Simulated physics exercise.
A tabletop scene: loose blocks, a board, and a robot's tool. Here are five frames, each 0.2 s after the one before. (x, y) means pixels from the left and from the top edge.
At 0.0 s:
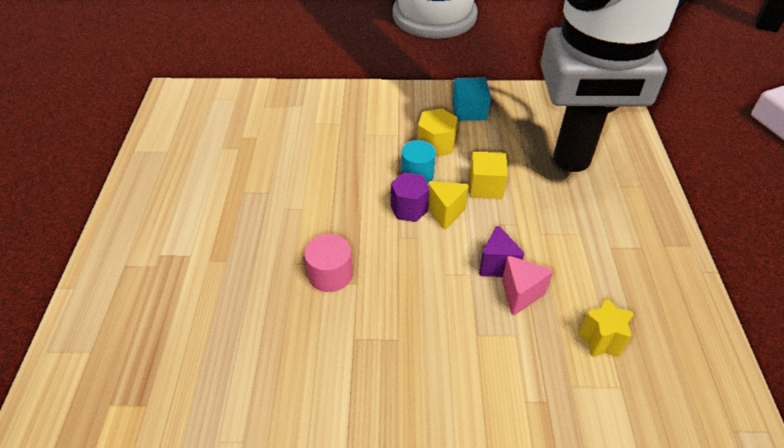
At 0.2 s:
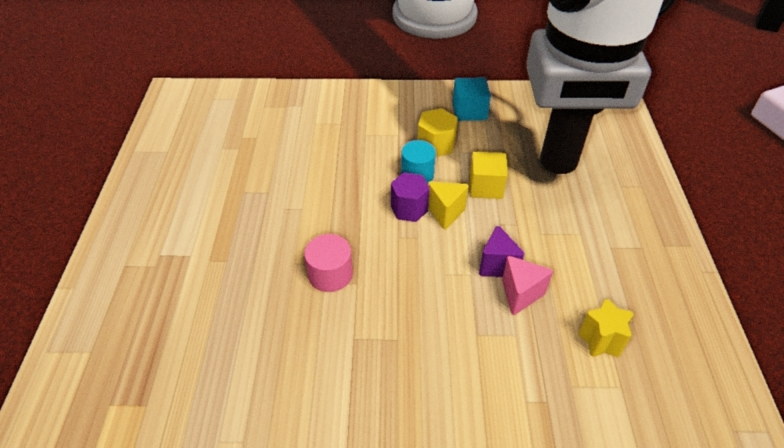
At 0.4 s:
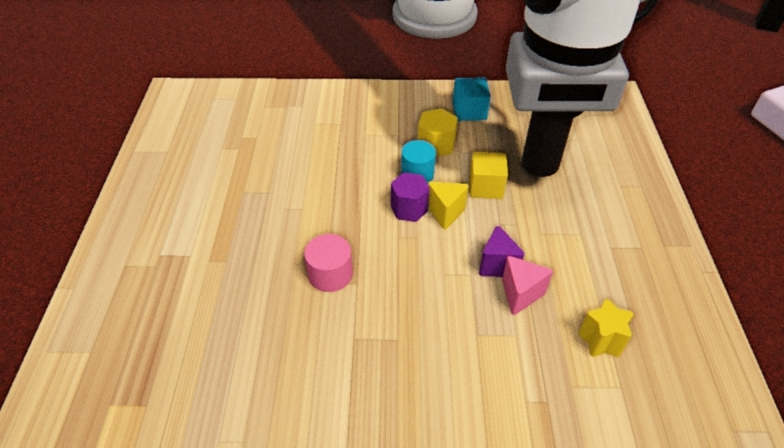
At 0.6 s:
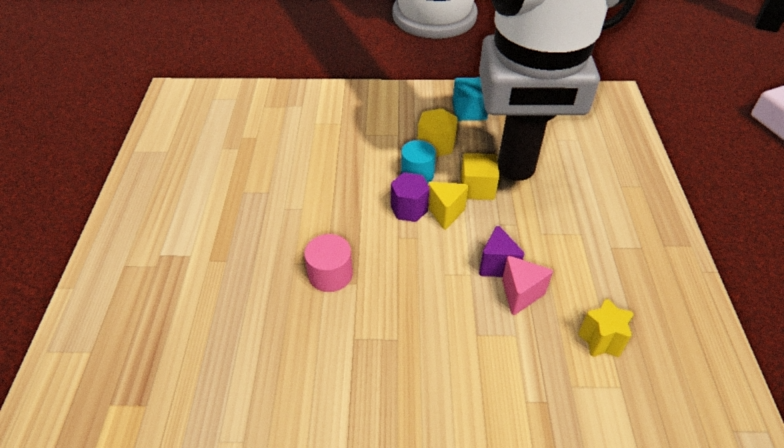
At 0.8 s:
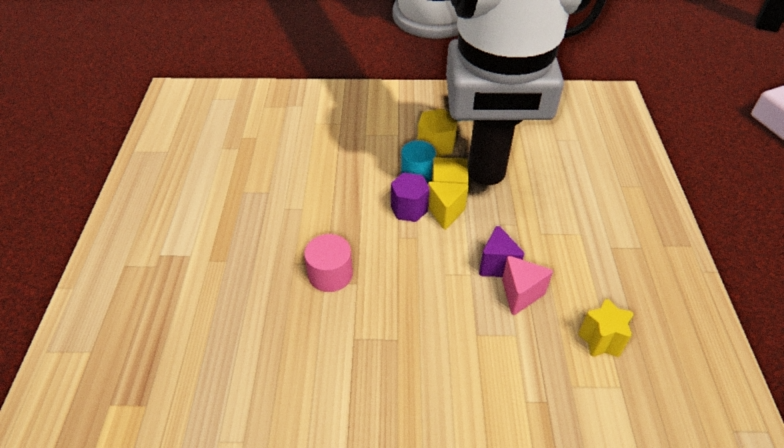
A white and grey robot arm with a black tool reaches over a pale wooden tabletop on a dark red floor, seen from above at a fixed angle. Yellow, turquoise, blue and purple blocks cluster near the top centre, with a pink cylinder lower left and purple, pink and yellow star pieces lower right. The tool slides left and pushes the yellow cube towards the yellow three-sided block.
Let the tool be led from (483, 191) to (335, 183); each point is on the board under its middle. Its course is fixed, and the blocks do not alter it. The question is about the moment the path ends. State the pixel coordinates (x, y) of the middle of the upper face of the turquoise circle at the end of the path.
I expect it at (370, 136).
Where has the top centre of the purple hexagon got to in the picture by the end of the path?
Answer: (353, 211).
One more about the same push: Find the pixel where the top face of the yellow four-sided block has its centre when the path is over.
The yellow four-sided block ends near (323, 189).
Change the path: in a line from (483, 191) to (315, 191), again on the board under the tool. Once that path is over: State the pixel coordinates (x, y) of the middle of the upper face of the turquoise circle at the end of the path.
It should be at (385, 142) by then.
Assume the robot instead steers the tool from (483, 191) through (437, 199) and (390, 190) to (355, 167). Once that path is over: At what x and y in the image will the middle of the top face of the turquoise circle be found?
Most likely (392, 137).
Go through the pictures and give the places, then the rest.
In the first frame, tip of the tool at (571, 161), middles of tops, purple hexagon at (410, 185), turquoise circle at (419, 151), yellow three-sided block at (448, 191), yellow four-sided block at (490, 163).
In the second frame, tool at (558, 163), nothing pushed.
In the third frame, tool at (540, 166), nothing pushed.
In the fourth frame, tool at (516, 169), yellow four-sided block at (481, 164).
In the fifth frame, tool at (486, 174), purple hexagon at (410, 185), turquoise circle at (419, 151), yellow three-sided block at (448, 191), yellow four-sided block at (451, 169).
What follows on the original path. One third of the way, tool at (434, 170); purple hexagon at (380, 196), turned 15° anticlockwise; turquoise circle at (399, 146); yellow four-sided block at (401, 173), turned 35° anticlockwise.
Two thirds of the way, tool at (383, 167); purple hexagon at (357, 209), turned 55° anticlockwise; turquoise circle at (375, 137); yellow four-sided block at (353, 181), turned 75° anticlockwise.
At the end, tool at (333, 166); purple hexagon at (353, 211), turned 70° anticlockwise; turquoise circle at (370, 136); yellow three-sided block unmoved; yellow four-sided block at (323, 189), turned 140° anticlockwise.
